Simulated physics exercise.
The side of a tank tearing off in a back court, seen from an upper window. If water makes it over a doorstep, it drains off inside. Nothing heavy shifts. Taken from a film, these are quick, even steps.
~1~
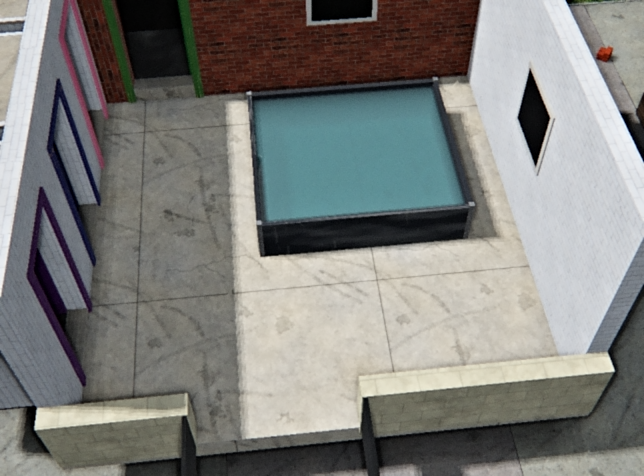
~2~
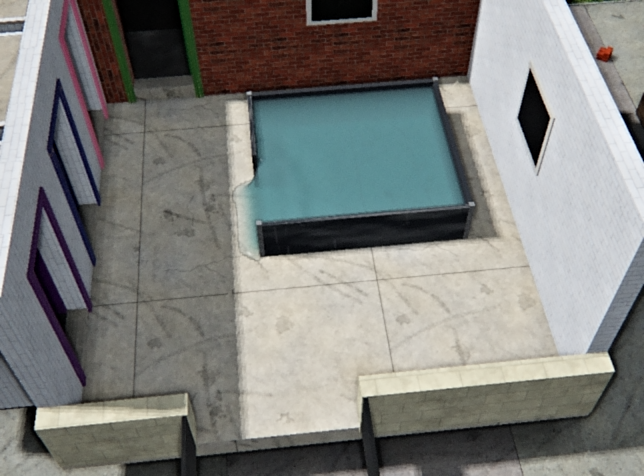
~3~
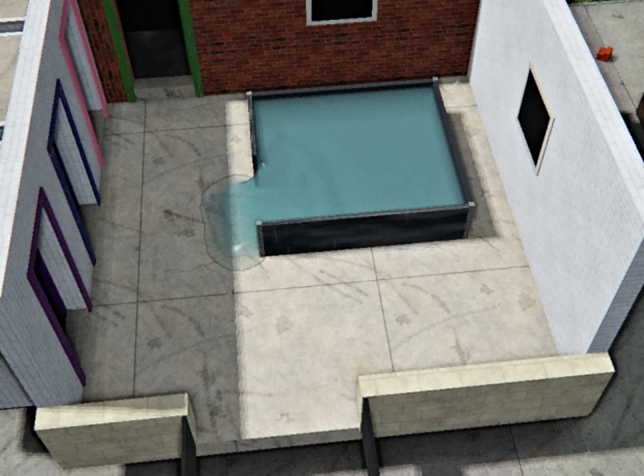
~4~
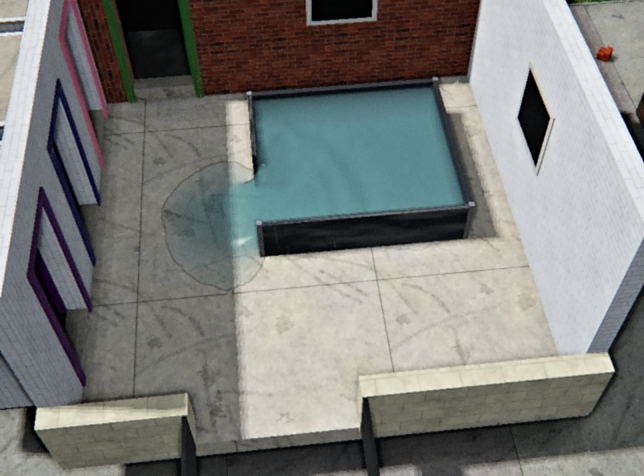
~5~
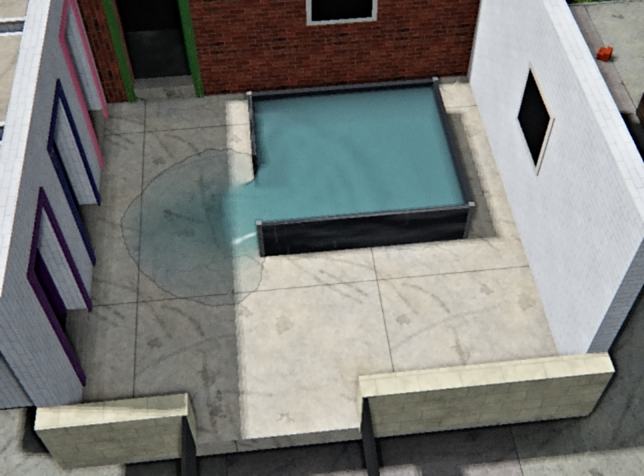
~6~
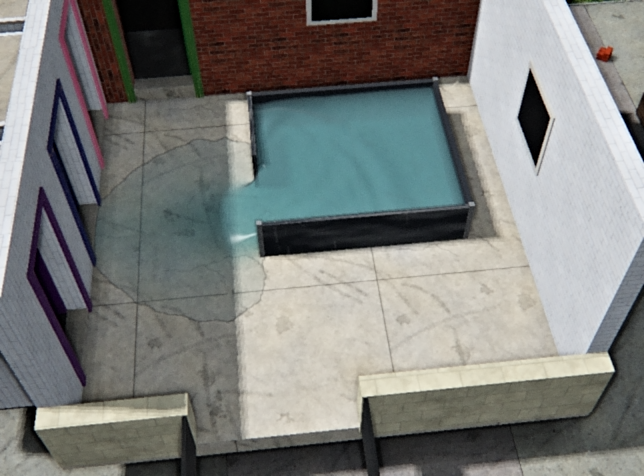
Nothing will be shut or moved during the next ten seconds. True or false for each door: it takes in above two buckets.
The blue door, true; the green door, false; the pink door, false; the purple door, true.
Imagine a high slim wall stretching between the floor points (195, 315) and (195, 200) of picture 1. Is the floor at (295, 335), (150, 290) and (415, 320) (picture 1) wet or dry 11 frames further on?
Point by point: First submerged, second not reached, third not reached.
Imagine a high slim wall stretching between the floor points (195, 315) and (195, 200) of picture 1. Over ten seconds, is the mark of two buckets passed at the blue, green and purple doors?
Record - blue: Below the line; green: Below the line; purple: Below the line.
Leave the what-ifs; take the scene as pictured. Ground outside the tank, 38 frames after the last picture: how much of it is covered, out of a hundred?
It comes out near 95 percent.
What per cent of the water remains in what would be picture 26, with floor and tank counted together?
Around 86 in a hundred.
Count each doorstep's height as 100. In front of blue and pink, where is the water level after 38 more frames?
I'd put it at close to 250 and 50 per cent.
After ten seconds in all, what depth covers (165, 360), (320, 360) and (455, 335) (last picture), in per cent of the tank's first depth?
The three come to near 16, 6 and 14 per cent respectively.
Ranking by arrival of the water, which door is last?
It's the door marked green.
A moment on, water covers 30 % of the floor; the blue door over two buckets in, the green door not reached, the pink door wet at the sill, nothing in, the purple door wet at the sill, nothing in.
Next, water covers 35 % of the floor; the blue door far over two buckets in, the green door wet at the sill, nothing in, the pink door wet at the sill, nothing in, the purple door under two buckets in.
Then, water covers 55 % of the floor; the blue door far over two buckets in, the green door wet at the sill, nothing in, the pink door wet at the sill, nothing in, the purple door over two buckets in.
Later, water covers 95 % of the floor; the blue door far over two buckets in, the green door wet at the sill, nothing in, the pink door wet at the sill, nothing in, the purple door over two buckets in.
In the end, water covers 95 % of the floor; the blue door far over two buckets in, the green door wet at the sill, nothing in, the pink door wet at the sill, nothing in, the purple door far over two buckets in.
